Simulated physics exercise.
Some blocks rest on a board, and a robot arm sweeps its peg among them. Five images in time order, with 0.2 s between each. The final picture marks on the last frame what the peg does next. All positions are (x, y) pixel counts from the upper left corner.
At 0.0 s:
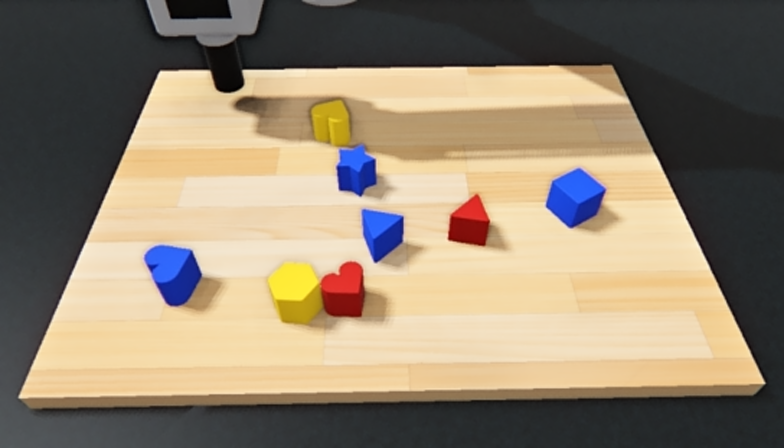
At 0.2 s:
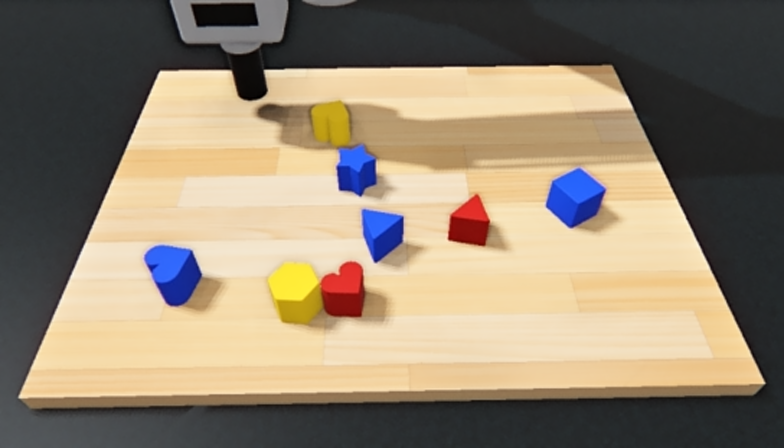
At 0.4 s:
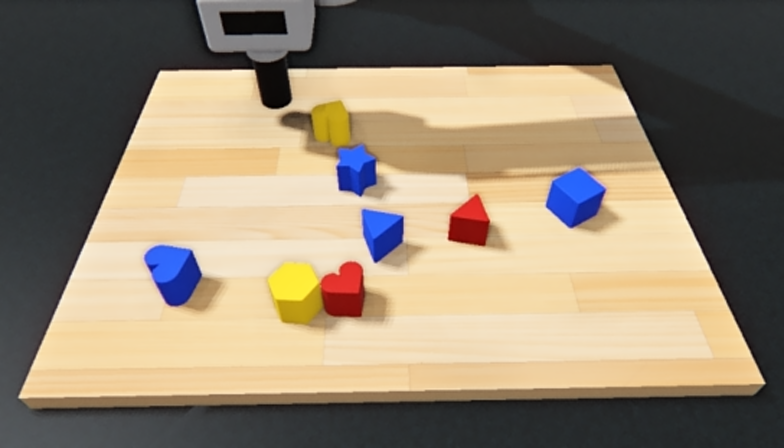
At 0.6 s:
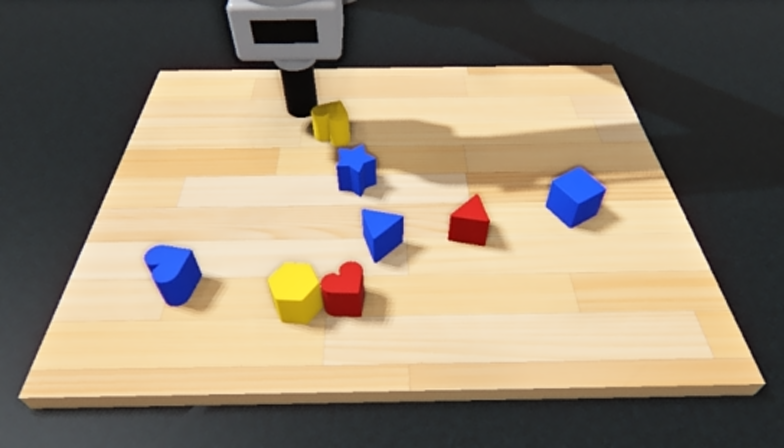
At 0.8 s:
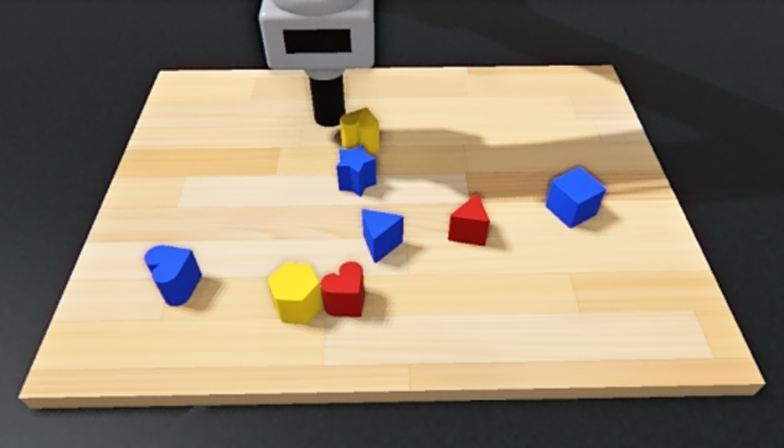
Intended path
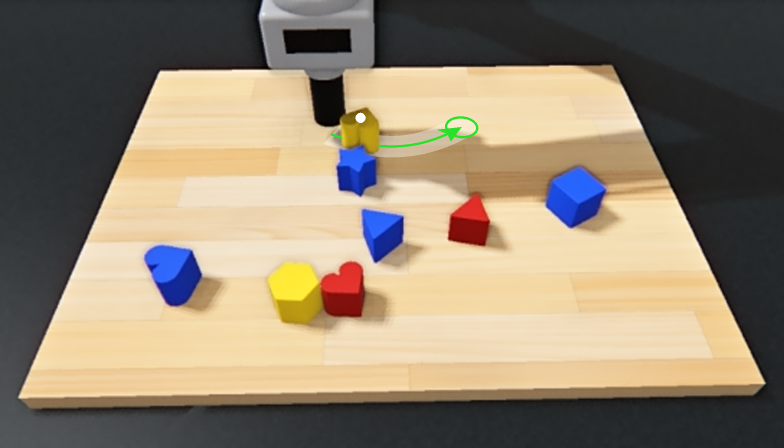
A robot arm's black peg slid rightward and slightly toward the viewer across a wooden board, then nudged a yellow block to the right near the blue star, while the other colored blocks stayed still.
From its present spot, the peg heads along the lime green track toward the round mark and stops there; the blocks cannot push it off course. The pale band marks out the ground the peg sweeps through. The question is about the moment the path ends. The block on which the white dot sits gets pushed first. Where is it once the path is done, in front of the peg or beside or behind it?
Beside or behind it.
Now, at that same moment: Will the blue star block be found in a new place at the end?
That would be a no.
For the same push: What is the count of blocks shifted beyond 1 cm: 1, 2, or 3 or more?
That's one.
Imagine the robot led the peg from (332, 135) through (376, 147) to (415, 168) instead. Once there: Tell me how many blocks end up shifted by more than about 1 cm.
One block shifts.
The drawn path runs from (332, 135) through (375, 145) and (423, 143) to (462, 127); the dot is on the yellow heart-shaped block.
On the path given first. One third of the way, peg (375, 129); yellow heart-shaped block (408, 126), turned 15° anticlockwise.
Two thirds of the way, peg (424, 126); yellow heart-shaped block (455, 127).
At the end, peg (464, 110); blue star block not moved; yellow heart-shaped block (463, 127).
